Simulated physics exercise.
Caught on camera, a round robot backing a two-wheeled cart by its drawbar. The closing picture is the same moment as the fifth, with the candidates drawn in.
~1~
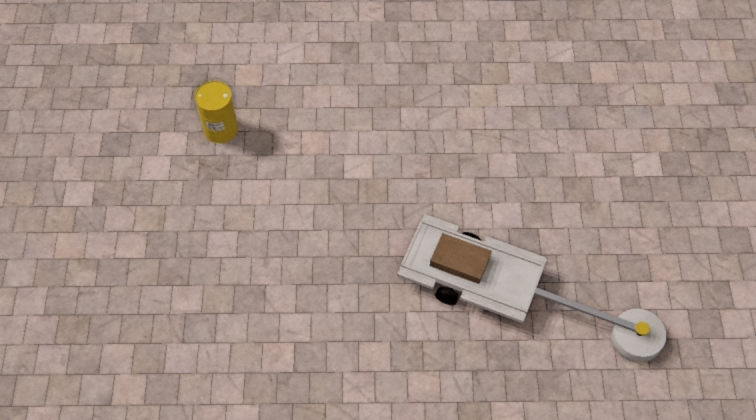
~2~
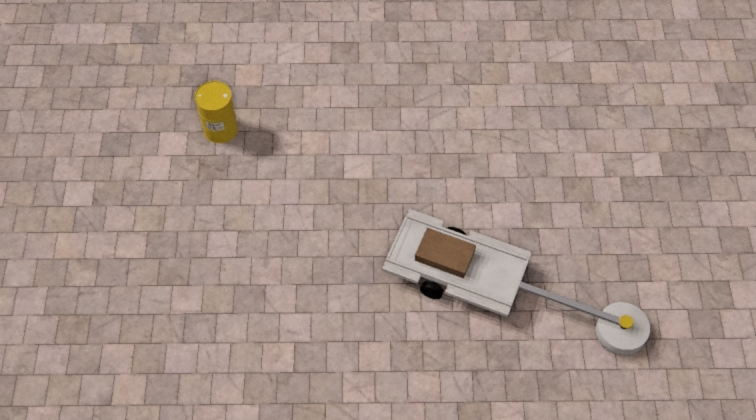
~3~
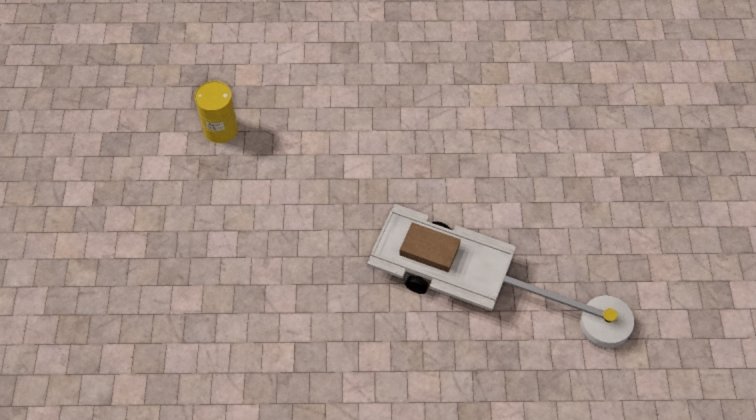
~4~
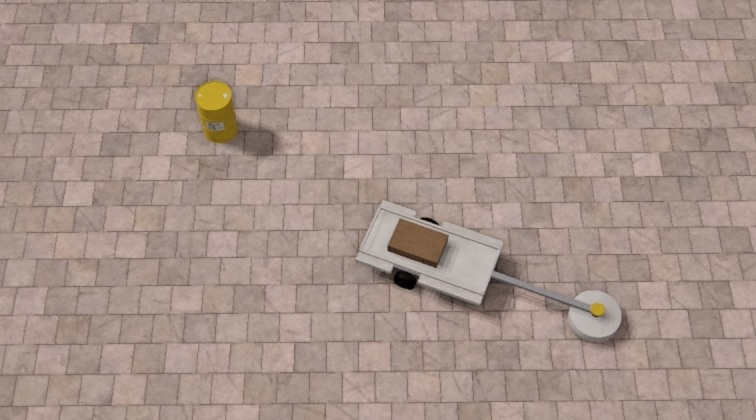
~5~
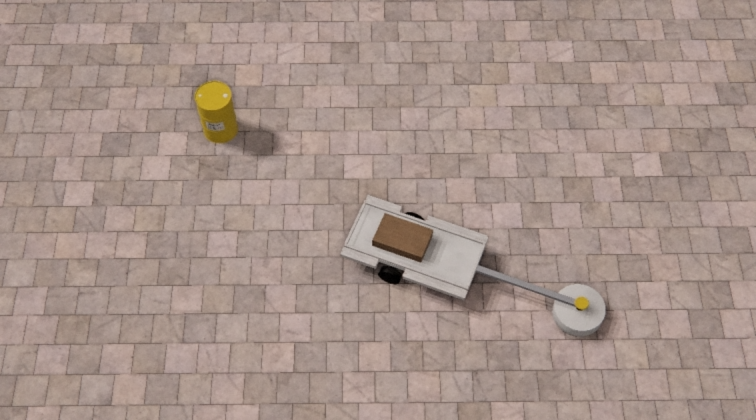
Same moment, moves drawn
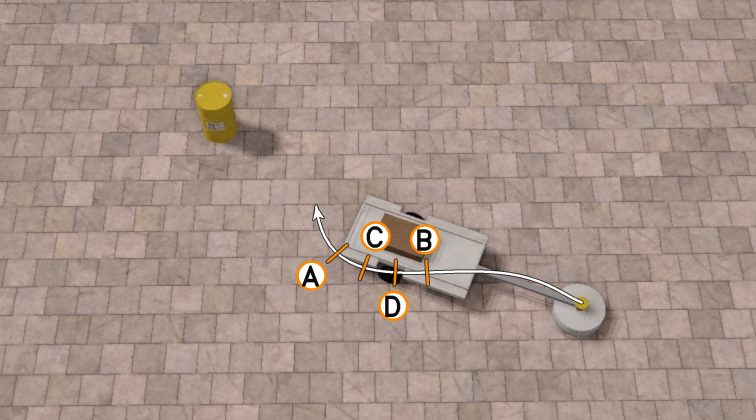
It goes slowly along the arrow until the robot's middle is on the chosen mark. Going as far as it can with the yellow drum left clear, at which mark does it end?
At D, and not beyond.
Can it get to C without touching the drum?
For that mark, no.
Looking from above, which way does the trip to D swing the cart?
Clockwise.
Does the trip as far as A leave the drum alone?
No.
On the copy, A at (337, 253); B at (427, 273); C at (364, 268); D at (395, 272); the route from (582, 303) via (424, 273) to (316, 207).
On D. First, robot (518, 282), cart (354, 225).
Then, robot (452, 278), cart (298, 206).
Finally, robot (395, 279), cart (257, 188); nothing has been touched.
By contrast, A is too far, the drum has been hit; B is safe but short; C is too far, the drum has been hit.
